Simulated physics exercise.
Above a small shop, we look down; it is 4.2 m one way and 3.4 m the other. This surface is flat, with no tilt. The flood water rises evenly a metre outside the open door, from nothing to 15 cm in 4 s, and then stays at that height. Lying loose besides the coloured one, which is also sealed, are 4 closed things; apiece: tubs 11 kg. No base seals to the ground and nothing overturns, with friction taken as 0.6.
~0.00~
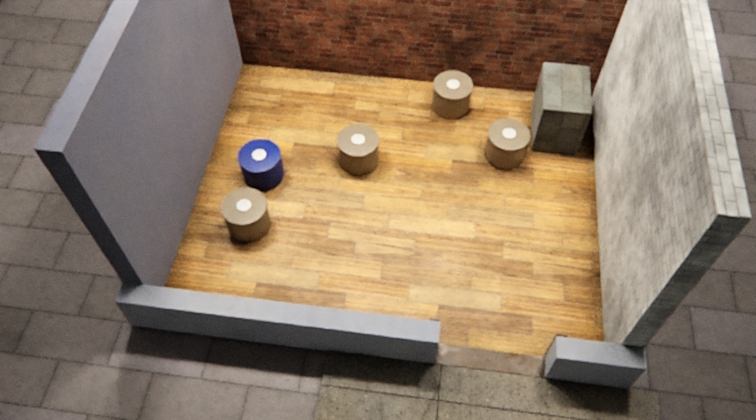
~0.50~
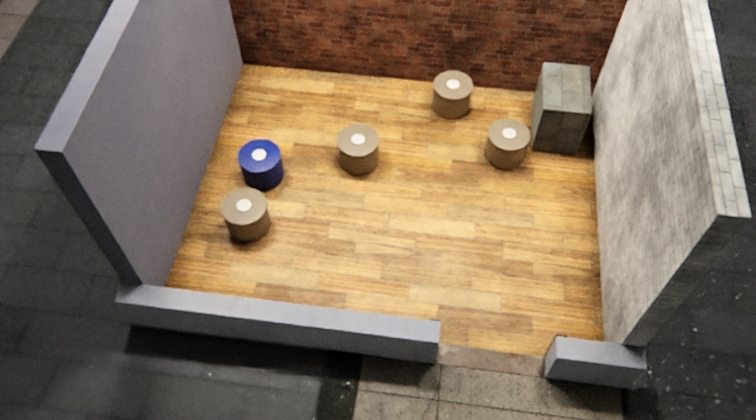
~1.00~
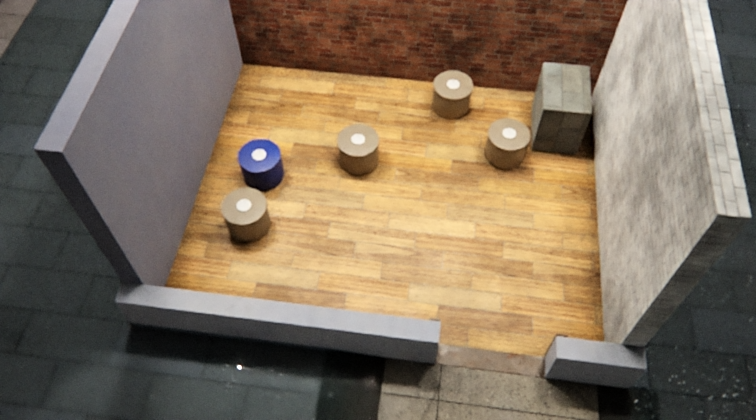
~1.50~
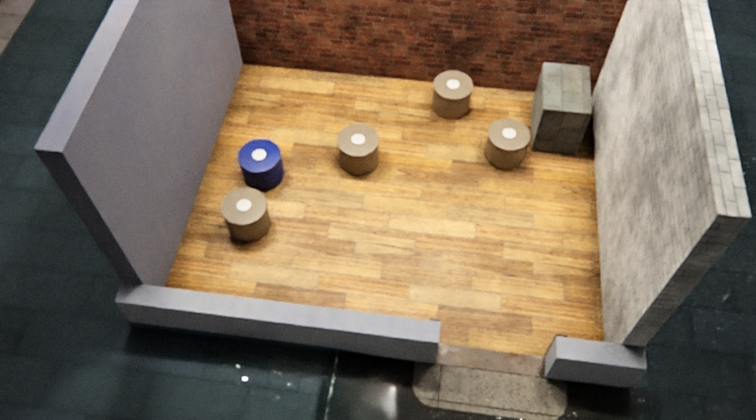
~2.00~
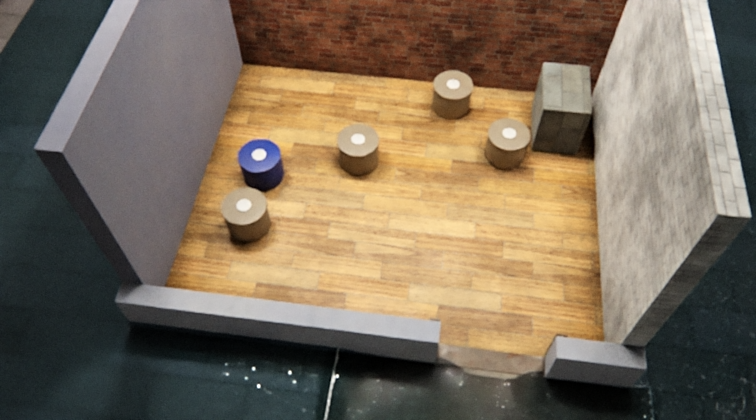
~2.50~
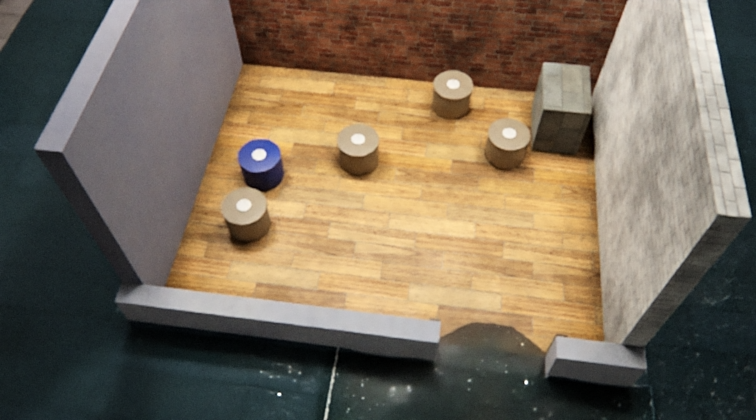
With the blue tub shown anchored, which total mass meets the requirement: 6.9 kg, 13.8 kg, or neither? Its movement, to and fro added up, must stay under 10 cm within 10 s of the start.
The answer is 6.9 kg already.
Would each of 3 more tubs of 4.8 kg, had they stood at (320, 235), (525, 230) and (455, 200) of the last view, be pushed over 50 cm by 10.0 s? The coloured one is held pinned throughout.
Result, in order - falls shy; exceeds it; exceeds it.
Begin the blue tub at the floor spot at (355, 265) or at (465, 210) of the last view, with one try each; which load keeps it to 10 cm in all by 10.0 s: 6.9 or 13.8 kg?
For the first spot the lighter suffices, for the second only the heavier suffices.
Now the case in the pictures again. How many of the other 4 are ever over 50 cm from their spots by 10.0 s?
Answer: 0.
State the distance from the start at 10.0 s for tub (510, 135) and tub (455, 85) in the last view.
Respectively 40 and 5 centimetres.
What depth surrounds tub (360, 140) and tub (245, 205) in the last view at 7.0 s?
2 and 0 cm.
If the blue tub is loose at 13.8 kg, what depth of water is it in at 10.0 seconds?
Something like 3 centimetres.
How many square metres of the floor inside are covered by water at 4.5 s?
Somewhere about 4.5 m2, give or take.
After 3.5 s the blue tub would be 0 cm from its start with 6.9 kg and 0 cm from its start with 13.8 kg; 0 cm of water round it then.
After 4.5 s the blue tub would be 0 cm from its start with 6.9 kg and 0 cm from its start with 13.8 kg; 0 cm of water round it then.
After 7.0 s the blue tub would be 0 cm from its start with 6.9 kg and 0 cm from its start with 13.8 kg; 1 cm of water round it then.
After 10.0 s the blue tub would be 0 cm from its start with 6.9 kg and 0 cm from its start with 13.8 kg; 3 cm of water round it then.
